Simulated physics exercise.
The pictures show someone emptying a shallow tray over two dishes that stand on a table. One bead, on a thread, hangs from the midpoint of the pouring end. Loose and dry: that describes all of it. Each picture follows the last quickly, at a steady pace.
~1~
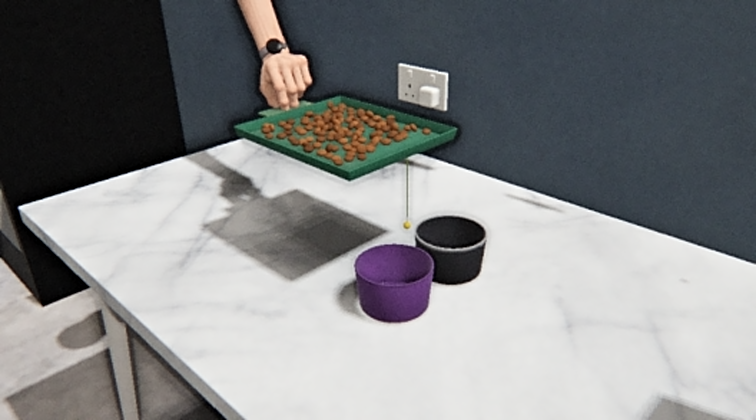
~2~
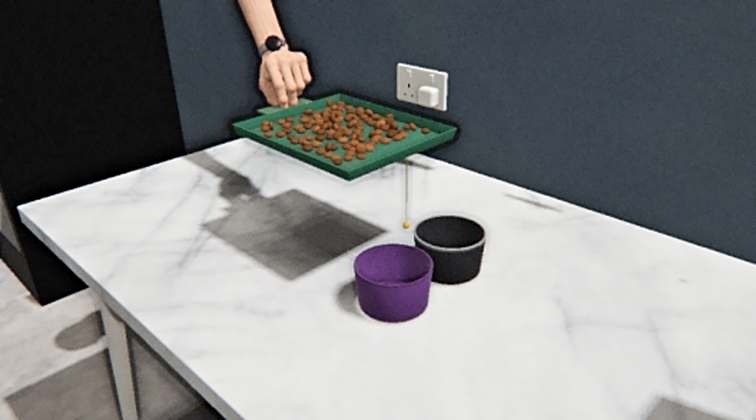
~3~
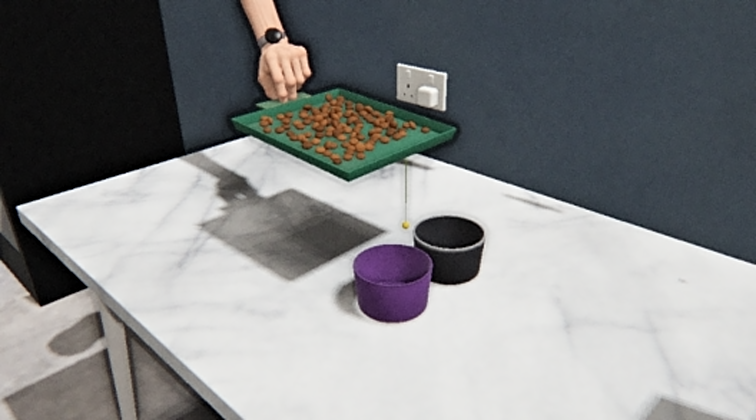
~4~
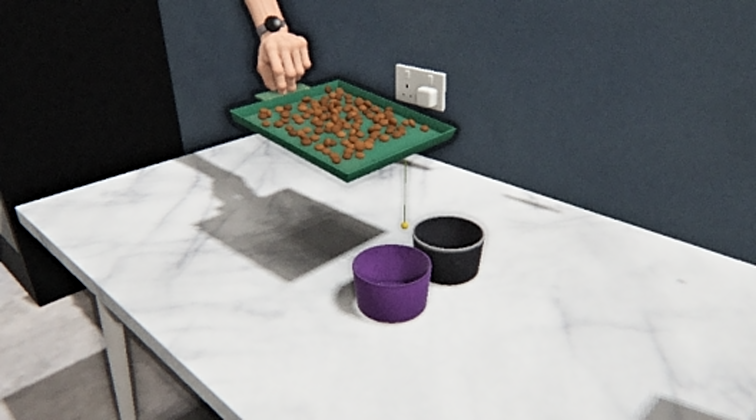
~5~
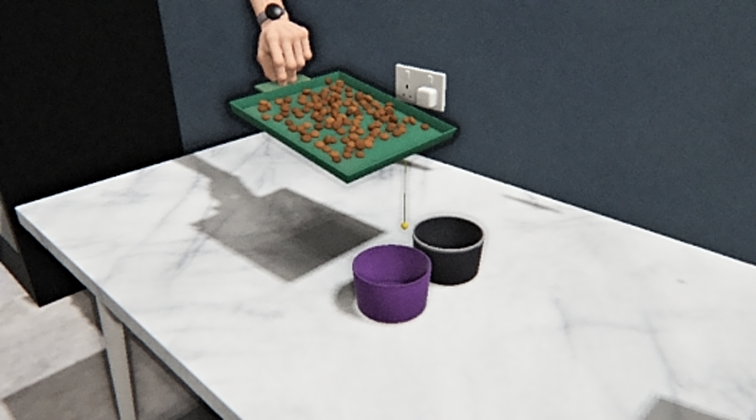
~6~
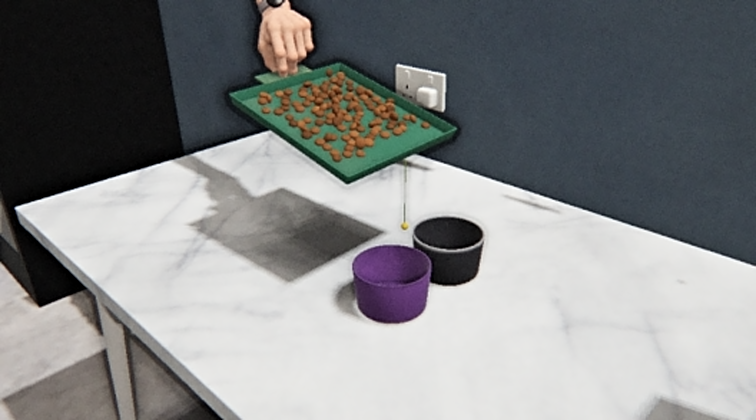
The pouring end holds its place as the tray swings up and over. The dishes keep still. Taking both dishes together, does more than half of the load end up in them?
Yes.
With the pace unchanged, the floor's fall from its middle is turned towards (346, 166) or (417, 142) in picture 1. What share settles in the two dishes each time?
First case about 40 percent; second case about 40 percent.
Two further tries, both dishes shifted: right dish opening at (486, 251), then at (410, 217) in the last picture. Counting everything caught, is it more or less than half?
One: The smaller part. Two: Less than half.
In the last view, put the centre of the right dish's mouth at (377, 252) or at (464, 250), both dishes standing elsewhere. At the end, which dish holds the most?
In the first position the right of the two, in the second the right of the two.
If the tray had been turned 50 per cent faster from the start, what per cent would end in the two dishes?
That works out at about 80 percent.
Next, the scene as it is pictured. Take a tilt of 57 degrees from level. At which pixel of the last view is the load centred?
Close to (394, 143).
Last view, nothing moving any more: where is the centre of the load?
The centre comes to rest near (403, 292).
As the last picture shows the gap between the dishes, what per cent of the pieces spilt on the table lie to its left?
Roughly 30 in a hundred.
Shortly afterwards, tray tipped steeply; all but a few on the tray; only a few in the air.
Next, tray tipped right over; near a third on the tray; near a third in the left dish; a little in the right dish; a little outside both; near a quarter in the air.
Some moments later, tray tipped past a quarter turn; near half in the left dish; near a quarter in the right dish; near a quarter outside both.
In the end, tray tipped past a quarter turn; near half in the left dish; near a quarter in the right dish; near a quarter outside both.
